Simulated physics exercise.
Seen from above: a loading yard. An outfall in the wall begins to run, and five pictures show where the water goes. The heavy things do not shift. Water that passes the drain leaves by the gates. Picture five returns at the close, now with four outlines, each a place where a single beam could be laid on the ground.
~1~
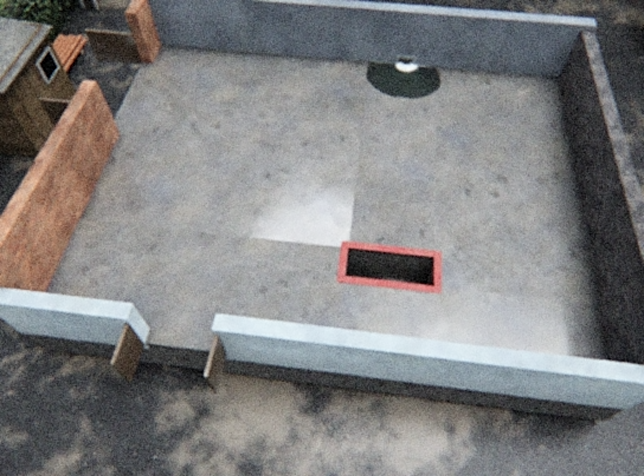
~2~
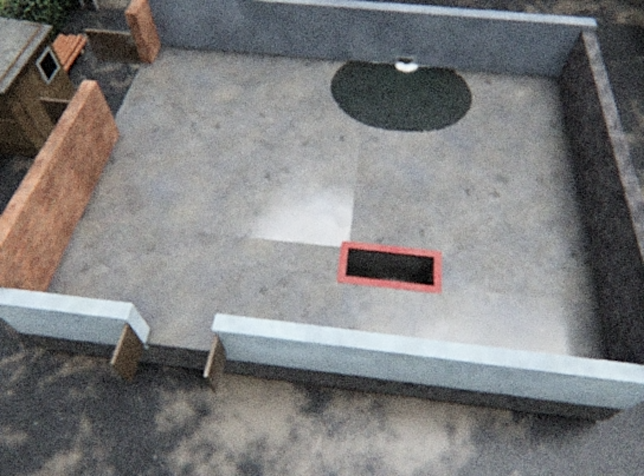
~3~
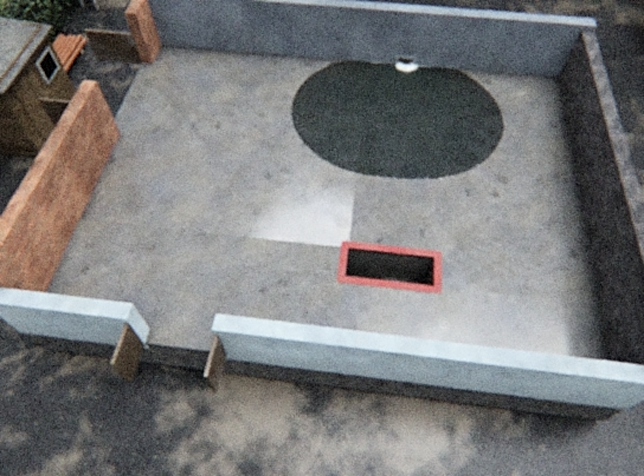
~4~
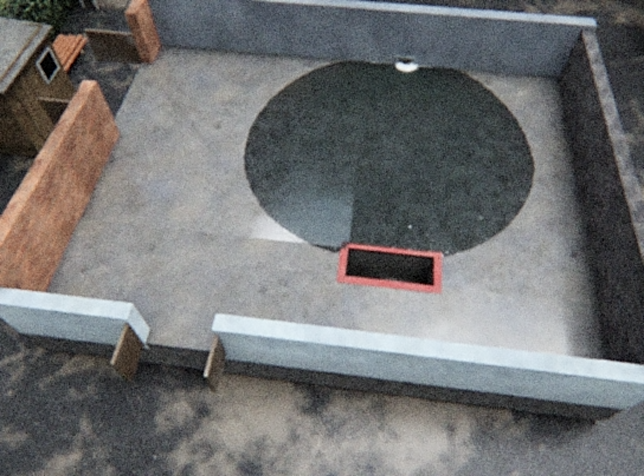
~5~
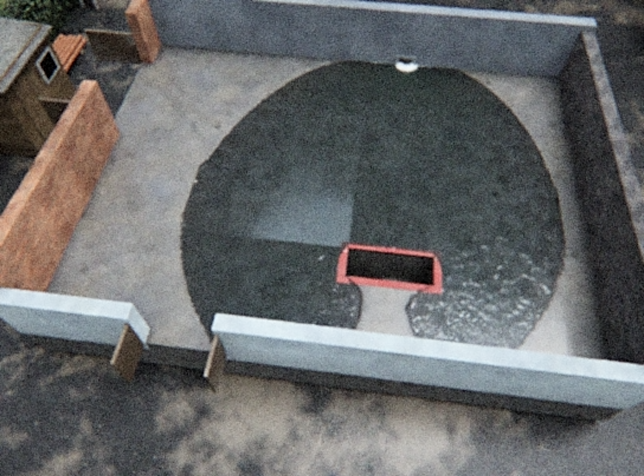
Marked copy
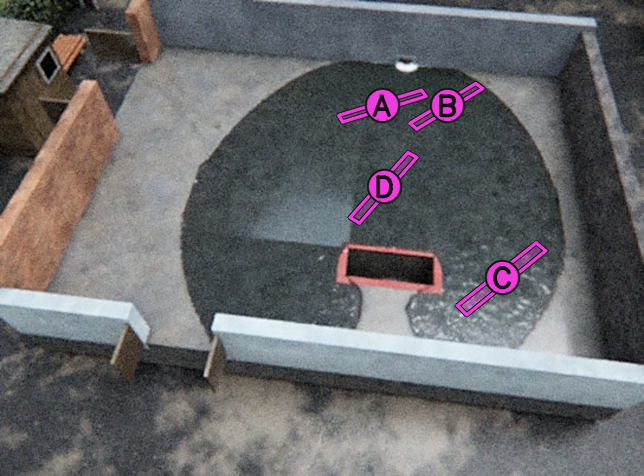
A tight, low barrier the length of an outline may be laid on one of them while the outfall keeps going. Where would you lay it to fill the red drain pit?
I would pick position C.
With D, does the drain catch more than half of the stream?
No.
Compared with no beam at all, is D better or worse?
Worse.
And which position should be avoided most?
Position A.
In magenta, A from (340, 118) to (423, 93); B from (413, 126) to (479, 86); C from (462, 310) to (540, 246); D from (354, 220) to (412, 154).
If A is chosen, about 14 % of the stream goes into the red drain pit, about 81 % out by the gates.
If B is chosen, about 26 % of the stream goes into the red drain pit, about 66 % out by the gates.
If C is chosen, about 41 % of the stream goes into the red drain pit, about 53 % out by the gates.
If D is chosen, about 30 % of the stream goes into the red drain pit, about 66 % out by the gates.
